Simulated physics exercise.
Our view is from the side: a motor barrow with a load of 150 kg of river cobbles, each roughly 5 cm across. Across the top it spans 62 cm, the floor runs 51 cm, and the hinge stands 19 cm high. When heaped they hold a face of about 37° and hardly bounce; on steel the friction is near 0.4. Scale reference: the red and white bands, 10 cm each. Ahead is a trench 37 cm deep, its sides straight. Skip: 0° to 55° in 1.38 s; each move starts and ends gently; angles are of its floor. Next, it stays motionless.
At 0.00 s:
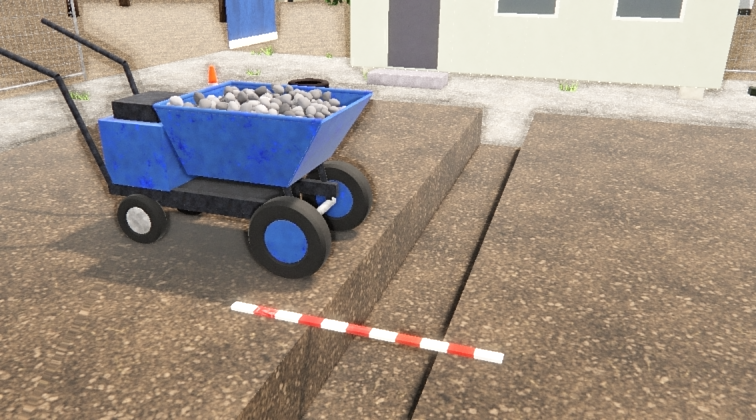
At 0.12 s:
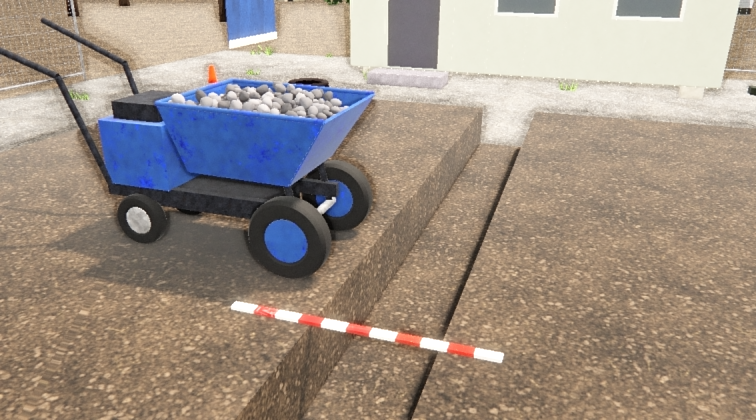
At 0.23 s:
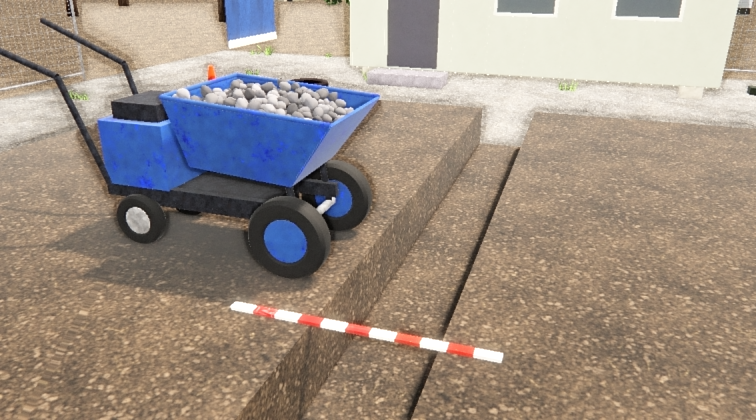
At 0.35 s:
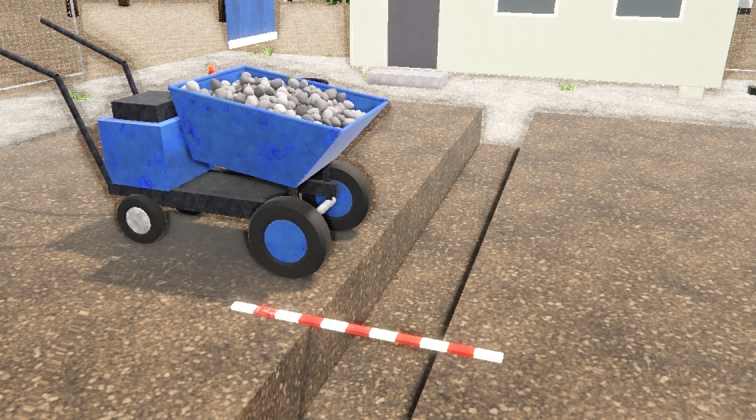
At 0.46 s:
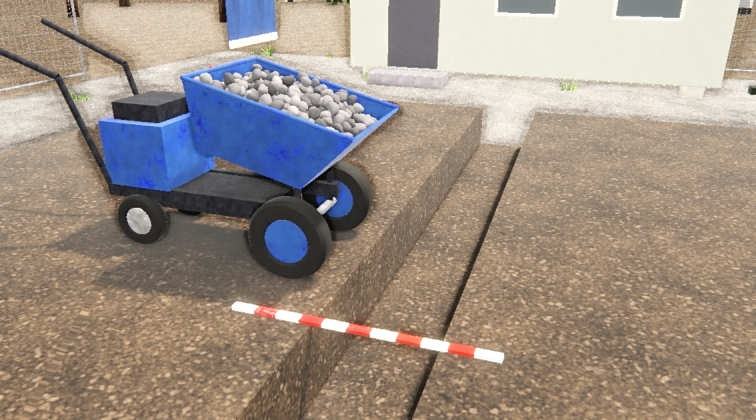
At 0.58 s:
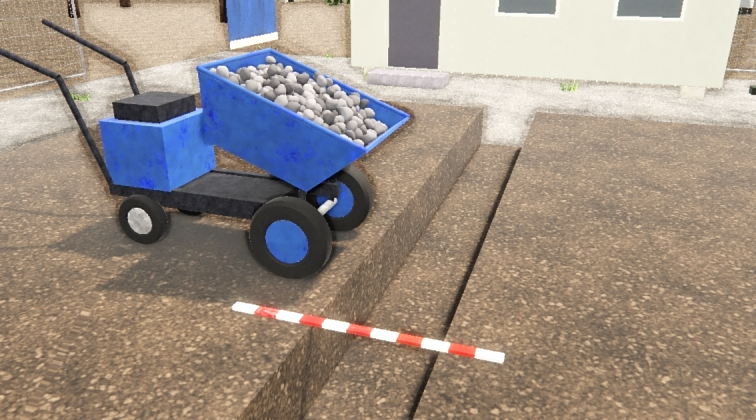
A blue motor barrow's skip full of grey stones gradually tilts toward the right.
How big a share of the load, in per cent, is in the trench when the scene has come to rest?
A share of about 26 percent.
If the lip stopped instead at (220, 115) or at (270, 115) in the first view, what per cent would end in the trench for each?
From the first spot near 30, from the second near 35 per cent.
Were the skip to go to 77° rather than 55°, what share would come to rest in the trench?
With that change, near 65 per cent.
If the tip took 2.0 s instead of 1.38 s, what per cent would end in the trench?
It would come to roughly 30 per cent.
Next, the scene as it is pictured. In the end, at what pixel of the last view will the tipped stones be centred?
Look at roughly (453, 330).
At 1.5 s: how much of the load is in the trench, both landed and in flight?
At that moment: Approx. 10 %.
After 1.0 s the floor is at 46°; 100 % in the skip; the foremost stones are at (407, 175).
After 1.5 s the floor is at 55°; 89 % in the skip, 9 % in the trench, 2 % past the trench; the foremost stones are at (490, 268).
After 1.8 s the floor is at 55°; 74 % in the skip, 15 % in the trench, 11 % past the trench; the foremost stones are at (558, 282).
After 3.8 s the floor is at 55°; 62 % in the skip, 26 % in the trench, 12 % past the trench; the foremost stones are at (622, 291).
